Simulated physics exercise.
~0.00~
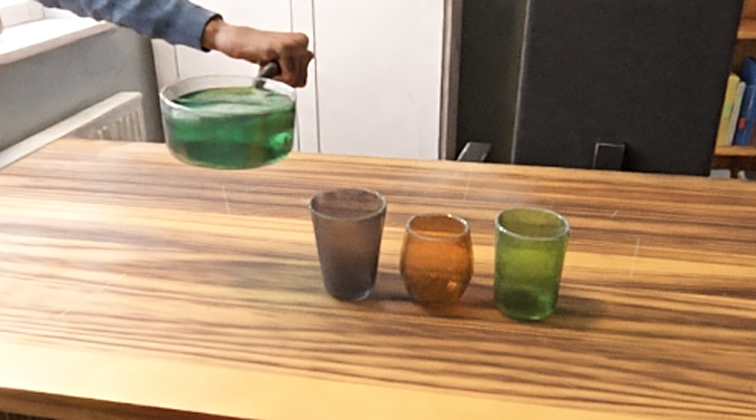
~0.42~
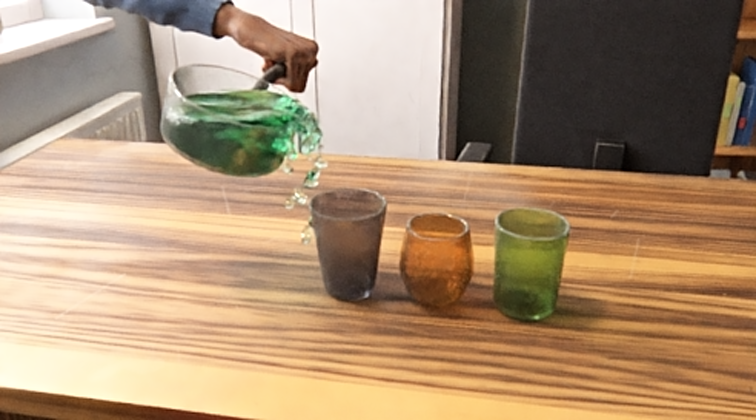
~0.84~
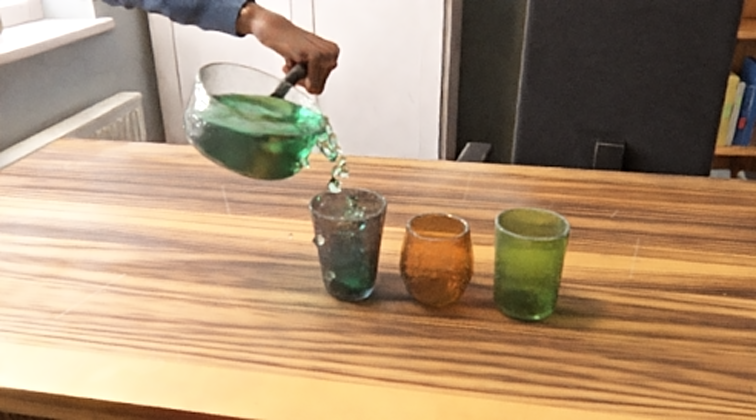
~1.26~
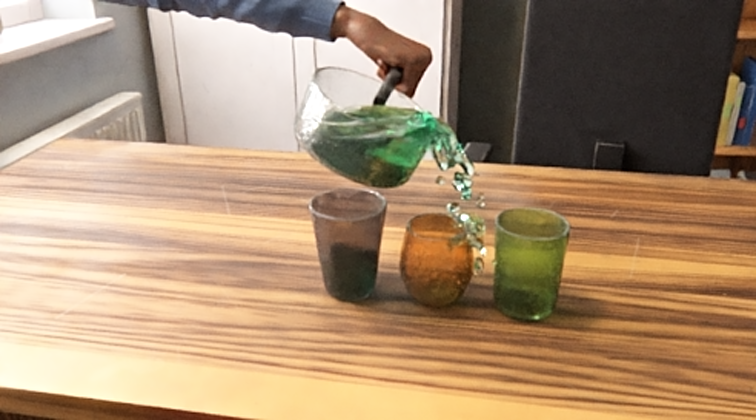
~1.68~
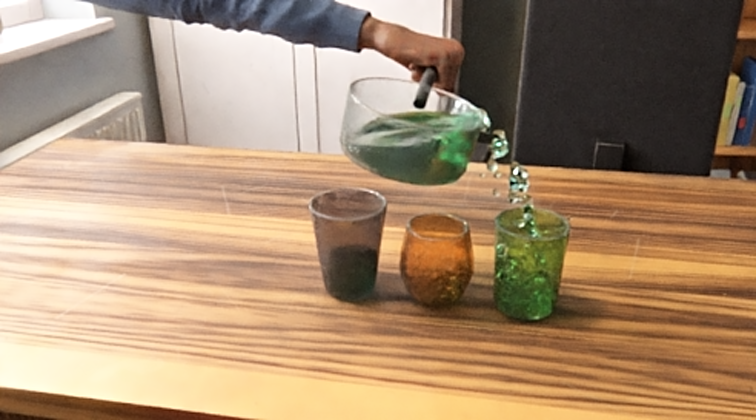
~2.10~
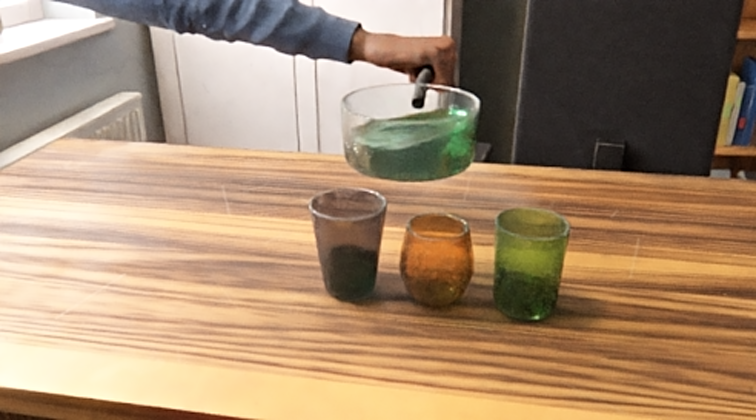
The clip opens with a hand in a blue sleeve holding a clear saucepan of green liquid above a wooden table, where smoky, orange and green glasses stand empty in a row. The hand tips the pan to the right, and liquid spills beside the left glass. Moving right, the stream runs into the smoky glass, then falls around the right side of the rounded orange one. It next splashes into the green glass as the pan begins to level. Finally, the pan is held upright, still containing liquid, with dark liquid visible in both outer glasses.
